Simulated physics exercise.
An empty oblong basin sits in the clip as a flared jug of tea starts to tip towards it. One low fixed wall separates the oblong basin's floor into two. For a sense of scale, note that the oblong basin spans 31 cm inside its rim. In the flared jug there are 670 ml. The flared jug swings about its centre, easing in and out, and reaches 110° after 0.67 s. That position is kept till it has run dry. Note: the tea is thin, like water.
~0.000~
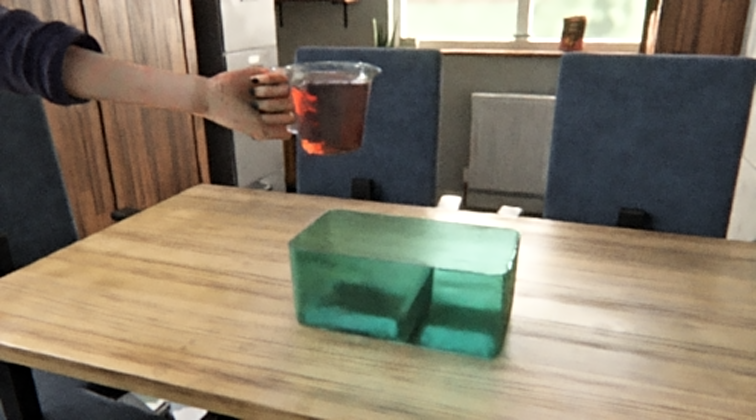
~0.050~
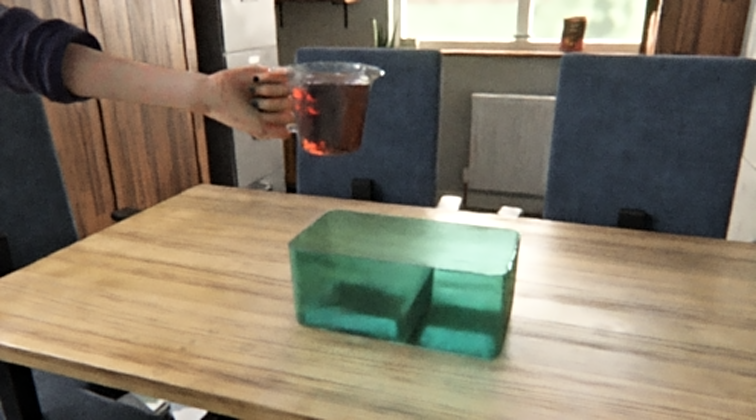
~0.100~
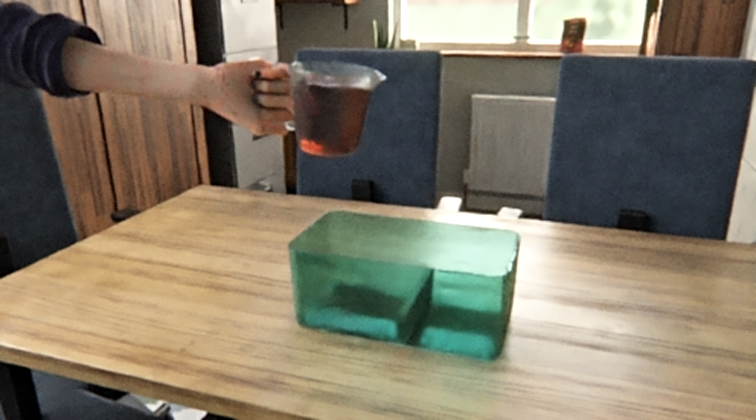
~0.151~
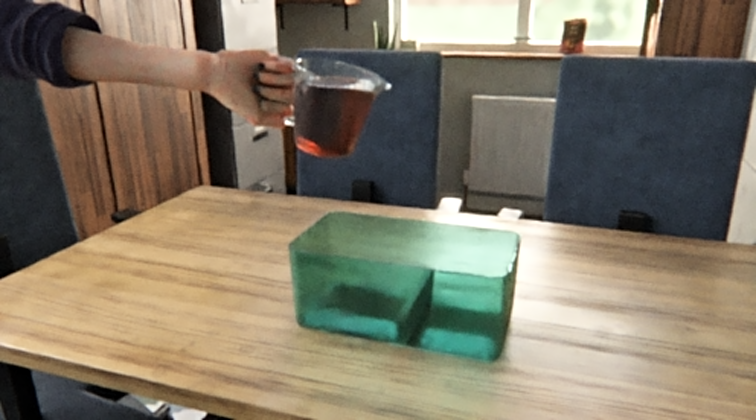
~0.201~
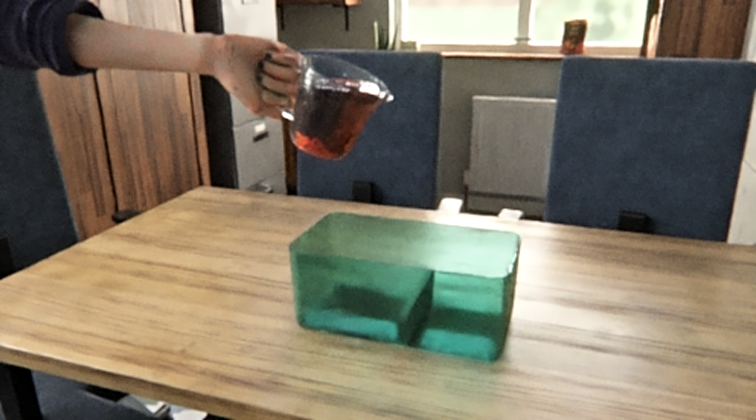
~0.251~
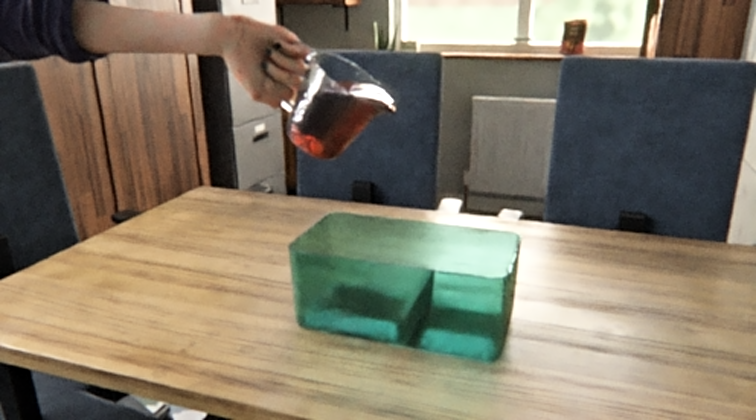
In the video, a hand holds a clear jug of reddish-brown tea above an empty green translucent basin with a dividing wall on a wooden table, then gradually tilts the jug to the right, its spout lowering.
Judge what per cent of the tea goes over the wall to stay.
56 percent, roughly.
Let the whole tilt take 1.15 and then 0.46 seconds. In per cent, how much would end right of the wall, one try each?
Try 1: Approx. 75 %; try 2: Approx. 40 %.
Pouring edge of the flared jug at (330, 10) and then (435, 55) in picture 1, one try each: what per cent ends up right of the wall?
Roughly 10 per cent the first time and 70 per cent the second.
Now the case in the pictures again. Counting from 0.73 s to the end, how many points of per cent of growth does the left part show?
About 14 percent.
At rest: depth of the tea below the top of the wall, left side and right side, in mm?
Left about 36 mm, while the right is about 28 mm.
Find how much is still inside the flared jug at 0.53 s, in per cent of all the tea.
42 %.
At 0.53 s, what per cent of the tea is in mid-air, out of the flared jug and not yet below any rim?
Share: Roughly 36 per cent.
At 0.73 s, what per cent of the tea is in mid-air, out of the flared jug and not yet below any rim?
14 per cent, roughly.
Then, 0.53 s in, the tilt is 98° and 42 per cent is still to pour, 0 is left of the wall and 22 right of it.
Then, 0.73 s in, the tilt is 110° and 5 per cent is still to pour, 28 is left of the wall and 54 right of it.
Then, 0.94 s in, the tilt is 110° and 0 per cent is still to pour, 42 is left of the wall and 56 right of it.
Then, 1.17 s in, the tilt is 110° and 0 per cent is still to pour, 42 is left of the wall and 56 right of it.
Finally, 42 per cent lies left of the wall, 56 right of it and 2 outside.
